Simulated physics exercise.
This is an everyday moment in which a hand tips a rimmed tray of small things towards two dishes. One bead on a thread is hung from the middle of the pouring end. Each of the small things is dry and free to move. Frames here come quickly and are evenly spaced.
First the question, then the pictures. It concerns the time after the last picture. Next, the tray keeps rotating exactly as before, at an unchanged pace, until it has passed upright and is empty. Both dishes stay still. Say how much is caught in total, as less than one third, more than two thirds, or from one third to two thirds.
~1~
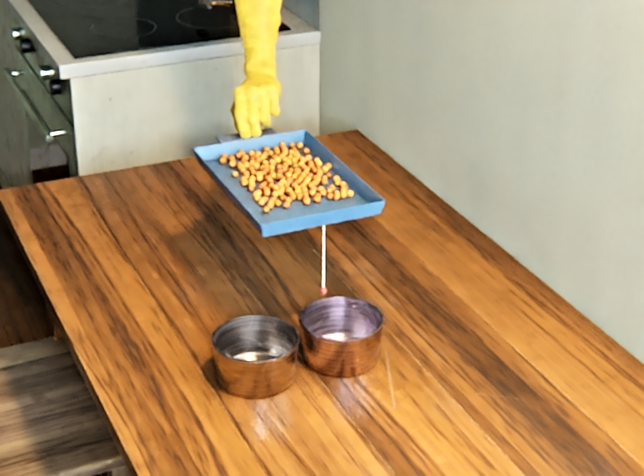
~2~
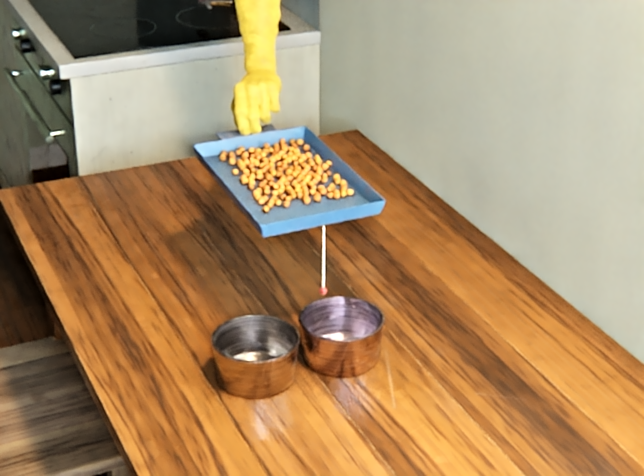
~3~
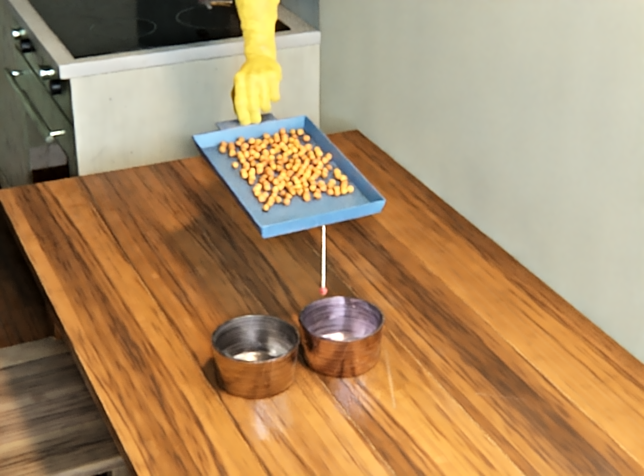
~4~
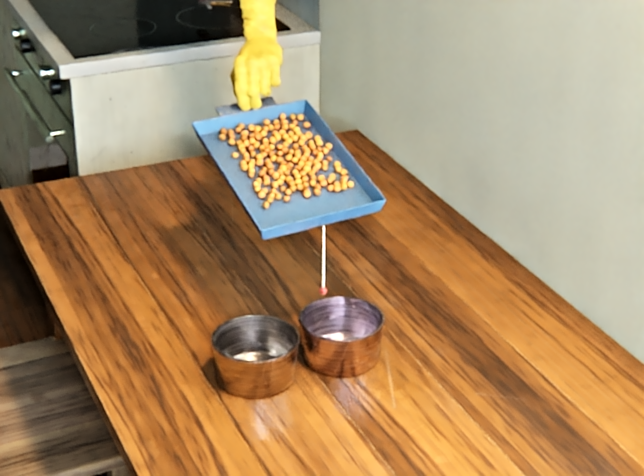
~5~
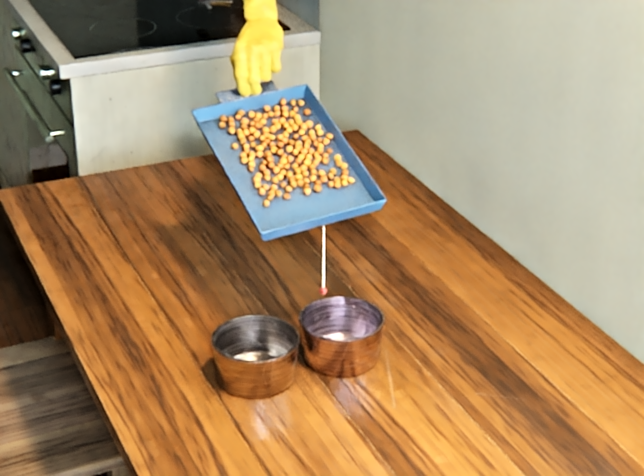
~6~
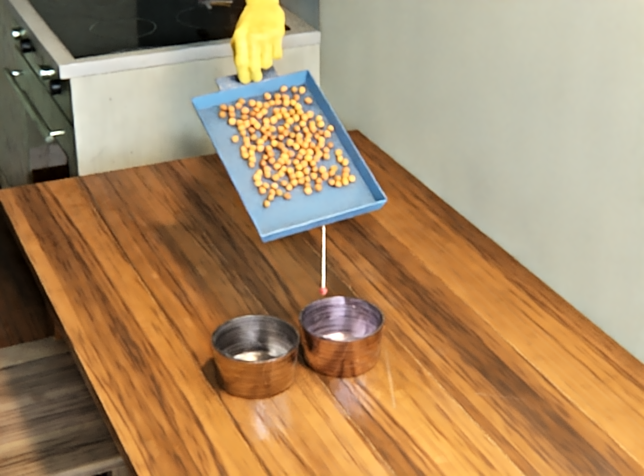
The catch is going to be good, above two thirds of the load.
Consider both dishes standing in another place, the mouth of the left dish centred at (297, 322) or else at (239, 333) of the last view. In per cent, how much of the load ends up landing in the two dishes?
That makes 80 per cent, followed by 70 per cent.
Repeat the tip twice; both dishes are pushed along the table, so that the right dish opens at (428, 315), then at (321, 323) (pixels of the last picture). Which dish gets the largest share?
In turn: The dish on the left-hand side, then the dish on the right-hand side.
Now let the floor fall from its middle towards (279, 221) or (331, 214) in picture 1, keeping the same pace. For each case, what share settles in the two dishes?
The first comes to 60 %, while the second comes to 40 %.
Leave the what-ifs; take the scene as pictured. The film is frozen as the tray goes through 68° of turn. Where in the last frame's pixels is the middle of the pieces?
The middle of the load sits near (294, 226).
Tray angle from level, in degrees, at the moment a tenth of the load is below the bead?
Somewhere around 75 degrees.
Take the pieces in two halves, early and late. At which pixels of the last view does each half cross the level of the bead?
First near (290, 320), later near (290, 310).
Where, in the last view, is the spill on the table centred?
Roughly pixel (292, 357).
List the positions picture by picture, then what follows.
In the first picture, corners of the pouring end at (263, 222) and (380, 200), level; middle of the load at (289, 175), roasted chickpeas; left dish at (271, 375); right dish at (359, 354); bead on its thread at (323, 291).
In the second picture, corners of the pouring end at (263, 223) and (380, 200), level; middle of the load at (289, 173).
In the third picture, corners of the pouring end at (264, 224) and (380, 199), tipped barely, lowest at the left corner; middle of the load at (289, 167).
In the fourth picture, corners of the pouring end at (264, 227) and (381, 199), tipped a little, lowest at the left corner; middle of the load at (289, 158).
In the fifth picture, corners of the pouring end at (264, 229) and (381, 198), tipped clearly, lowest at the left corner; middle of the load at (289, 149).
In the sixth picture, corners of the pouring end at (264, 232) and (381, 198), tipped clearly, lowest at the left corner; middle of the load at (290, 143); left dish at (271, 375); right dish at (359, 354).
Soon after the last picture, tray tipped steeply; most on the tray; a stray few in the left dish; about a quarter in the air.
A little later, tray tipped past a quarter turn; about a quarter on the tray; about a quarter in the left dish; about a quarter in the right dish; a small part outside both; about a quarter in the air.
Later still, tray tipped past a quarter turn; about a third in the left dish; about a third in the right dish; about a quarter outside both.
At rest, tray tipped past a quarter turn; about a third in the left dish; about a third in the right dish; about a quarter outside both.
